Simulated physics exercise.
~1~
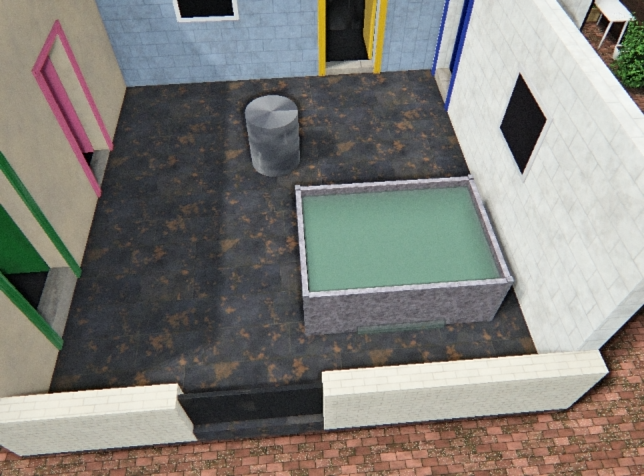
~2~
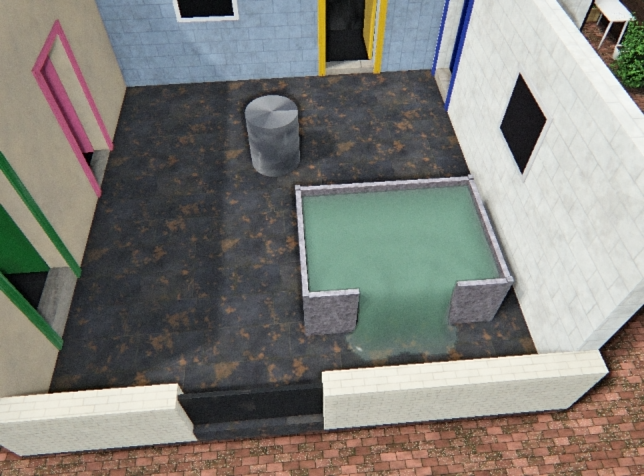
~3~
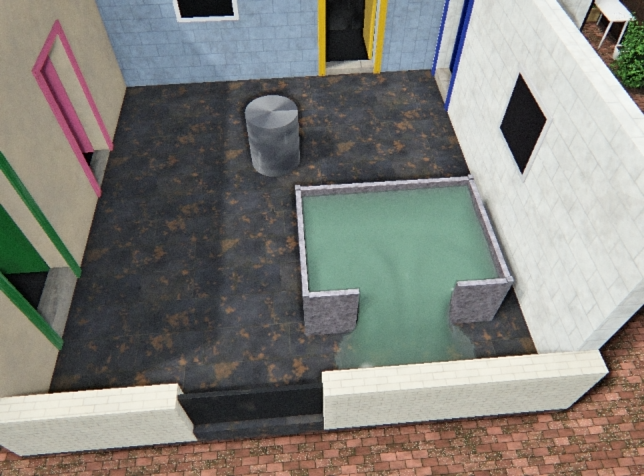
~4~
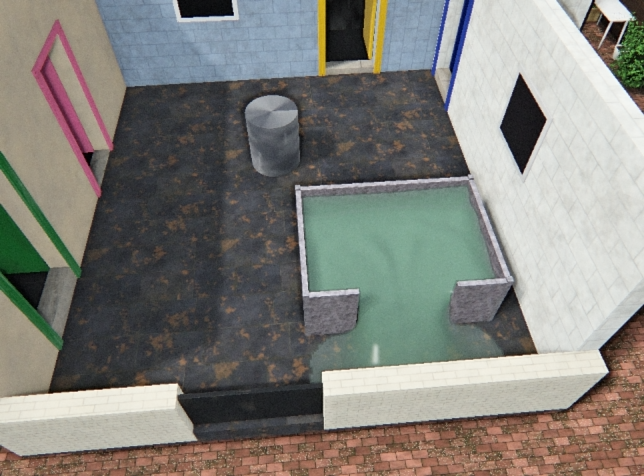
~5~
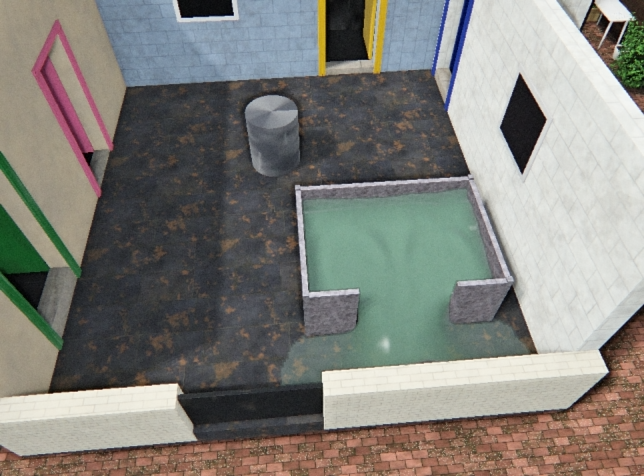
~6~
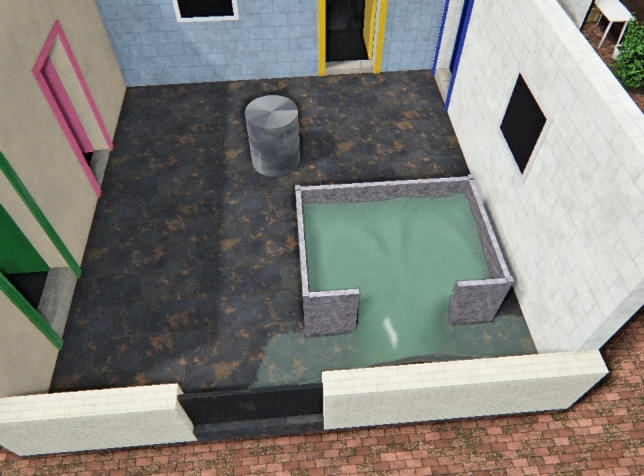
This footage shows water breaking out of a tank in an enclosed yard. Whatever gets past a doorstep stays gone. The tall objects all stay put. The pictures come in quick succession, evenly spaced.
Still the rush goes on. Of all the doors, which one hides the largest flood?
That would be the pink door.
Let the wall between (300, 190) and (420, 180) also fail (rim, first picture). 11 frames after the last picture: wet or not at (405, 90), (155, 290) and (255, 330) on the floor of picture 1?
Point by point, in the order asked: Waterlogged, bare, bare.
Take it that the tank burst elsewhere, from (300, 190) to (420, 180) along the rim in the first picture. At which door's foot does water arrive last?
That would be the green door.
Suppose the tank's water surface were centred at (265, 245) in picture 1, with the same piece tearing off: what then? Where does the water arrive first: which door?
Answer: The green one.
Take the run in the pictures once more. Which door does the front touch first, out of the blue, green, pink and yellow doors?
The one in green, for sure.
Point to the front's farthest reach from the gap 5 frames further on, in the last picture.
Close to (42, 423), I think.
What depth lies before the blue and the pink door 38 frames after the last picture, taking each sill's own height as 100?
Depth ratios, approx.: 40 and 140 percent.
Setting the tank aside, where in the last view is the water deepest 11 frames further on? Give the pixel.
Somewhere close to (532, 380).
A moment on, water covers 25 % of the floor; yellow door not reached, blue door not reached, green door not reached, pink door not reached.
Next, water covers 40 % of the floor; yellow door not reached, blue door not reached, green door wet at the sill, nothing in, pink door not reached.
Then, water covers 65 % of the floor; yellow door a trickle in, blue door wet at the sill, nothing in, green door wet at the sill, nothing in, pink door wet at the sill, nothing in.
Later, water covers 85 % of the floor; yellow door a trickle in, blue door wet at the sill, nothing in, green door wet at the sill, nothing in, pink door a trickle in.
In the end, water covers 100 % of the floor; yellow door a trickle in, blue door wet at the sill, nothing in, green door wet at the sill, nothing in, pink door a lot in; the pink door has let in the most.
